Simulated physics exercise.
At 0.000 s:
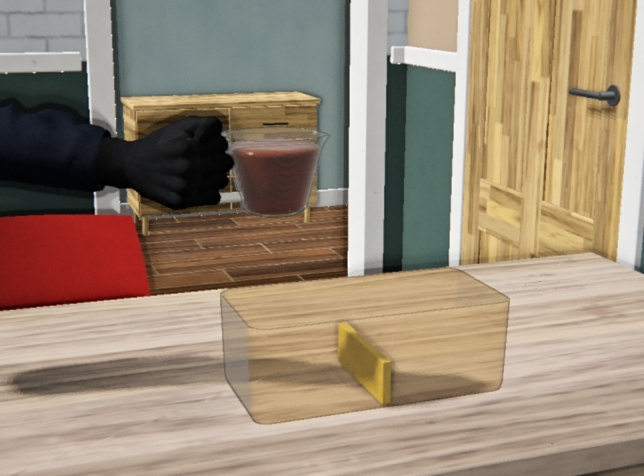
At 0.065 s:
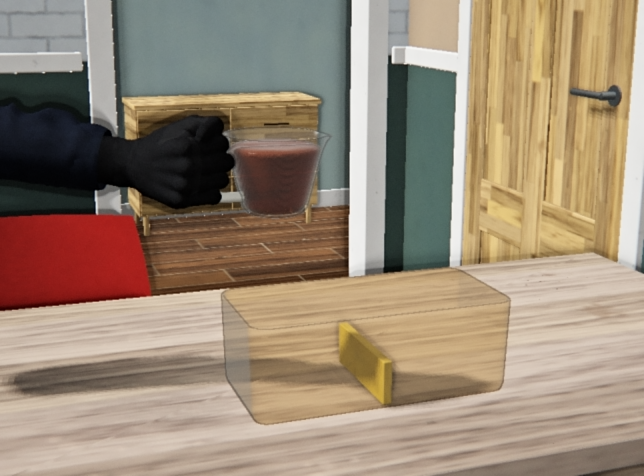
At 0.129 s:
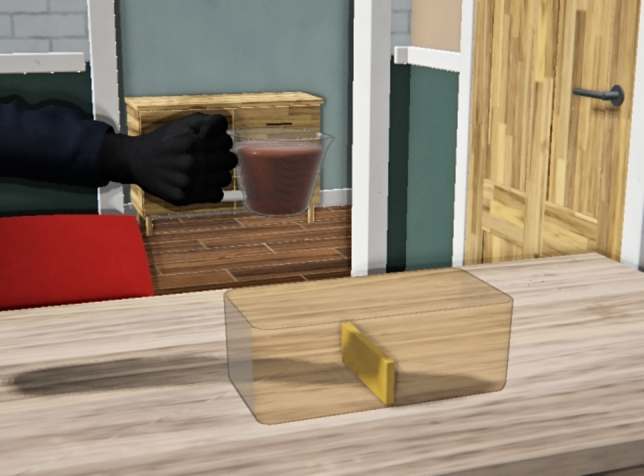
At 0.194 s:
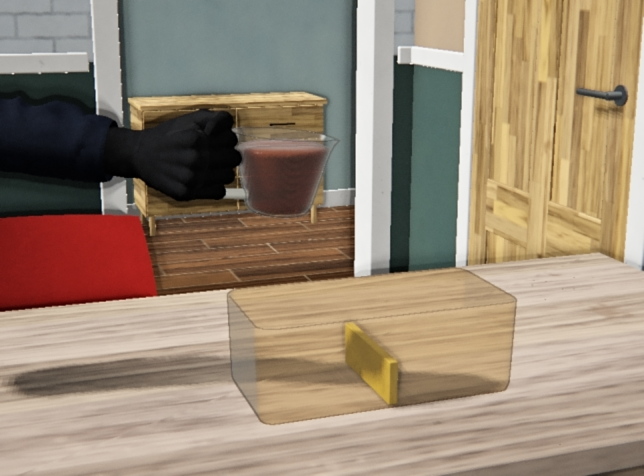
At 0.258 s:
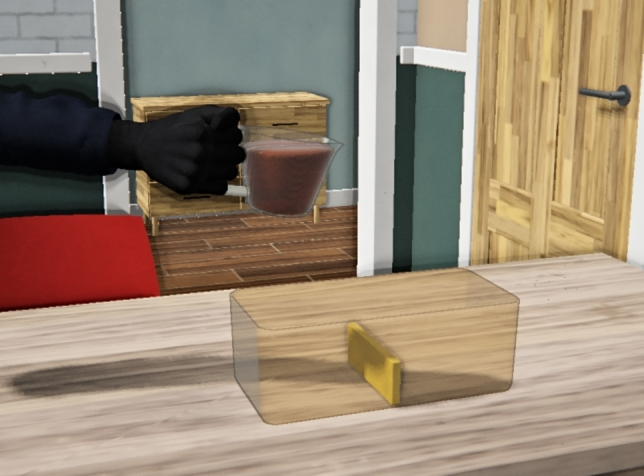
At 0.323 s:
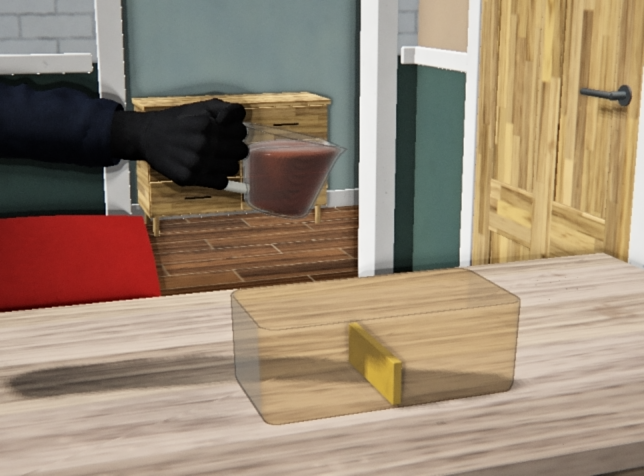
A clear, flared jug of reddish-brown tea, held by a black-gloved hand, tilted slightly to the right above an empty, see-through long basin with a yellow divider on a wooden table.
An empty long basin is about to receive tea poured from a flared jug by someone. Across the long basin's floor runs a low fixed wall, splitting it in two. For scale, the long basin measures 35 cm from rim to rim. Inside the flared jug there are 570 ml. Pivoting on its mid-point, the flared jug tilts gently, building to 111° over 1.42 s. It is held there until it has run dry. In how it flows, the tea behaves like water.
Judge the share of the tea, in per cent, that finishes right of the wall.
79 percent, roughly.
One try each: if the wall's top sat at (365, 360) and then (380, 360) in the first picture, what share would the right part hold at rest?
Try 1: 75 %; try 2: 55 %.
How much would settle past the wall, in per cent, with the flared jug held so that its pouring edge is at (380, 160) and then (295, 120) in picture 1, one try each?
Near 95 in a hundred on the first go and near 25 in a hundred on the second.
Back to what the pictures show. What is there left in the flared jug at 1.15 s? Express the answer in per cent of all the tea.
Share remaining: Approx. 5 %.
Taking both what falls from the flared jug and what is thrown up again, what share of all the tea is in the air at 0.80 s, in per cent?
Around 28 percent.
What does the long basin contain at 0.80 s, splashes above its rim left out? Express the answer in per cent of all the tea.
Near 16 in a hundred.
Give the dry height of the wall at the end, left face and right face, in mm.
The left side gives some 54 mm, the right side some 40 mm.
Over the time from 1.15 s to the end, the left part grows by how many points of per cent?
Around 10 in a hundred.
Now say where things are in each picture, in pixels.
In the first picture, it leans 0°; its right rim is at (330, 133); the tea meets the walls at (228, 148) and (317, 144); the long basin's rim runs from (234, 311) to (483, 284); the wall's top is at (363, 342).
In the second picture, it leans 1°; its right rim is at (331, 134); the tea meets the walls at (229, 147) and (318, 144).
In the third picture, it leans 2°; its right rim is at (335, 135); the tea meets the walls at (233, 148) and (321, 144).
In the fourth picture, it leans 5°; its right rim is at (339, 138); the tea meets the walls at (238, 147) and (326, 145).
In the fifth picture, it leans 9°; its right rim is at (344, 142); the tea meets the walls at (243, 148) and (332, 145).
In the sixth picture, it leans 14°; its right rim is at (346, 148); the tea meets the walls at (245, 149) and (338, 146).
Then, 0.80 s in, the tilt is 67° and 56 per cent is still to pour, 1 is left of the wall and 16 right of it.
Then, 1.15 s in, the tilt is 102° and 5 per cent is still to pour, 9 is left of the wall and 77 right of it.
Then, 1.52 s in, the tilt is 111° and 0 per cent is still to pour, 20 is left of the wall and 79 right of it.
Then, 1.92 s in, the tilt is 111° and 0 per cent is still to pour, 20 is left of the wall and 79 right of it.
Finally, 20 per cent lies left of the wall, 79 right of it and 1 outside.
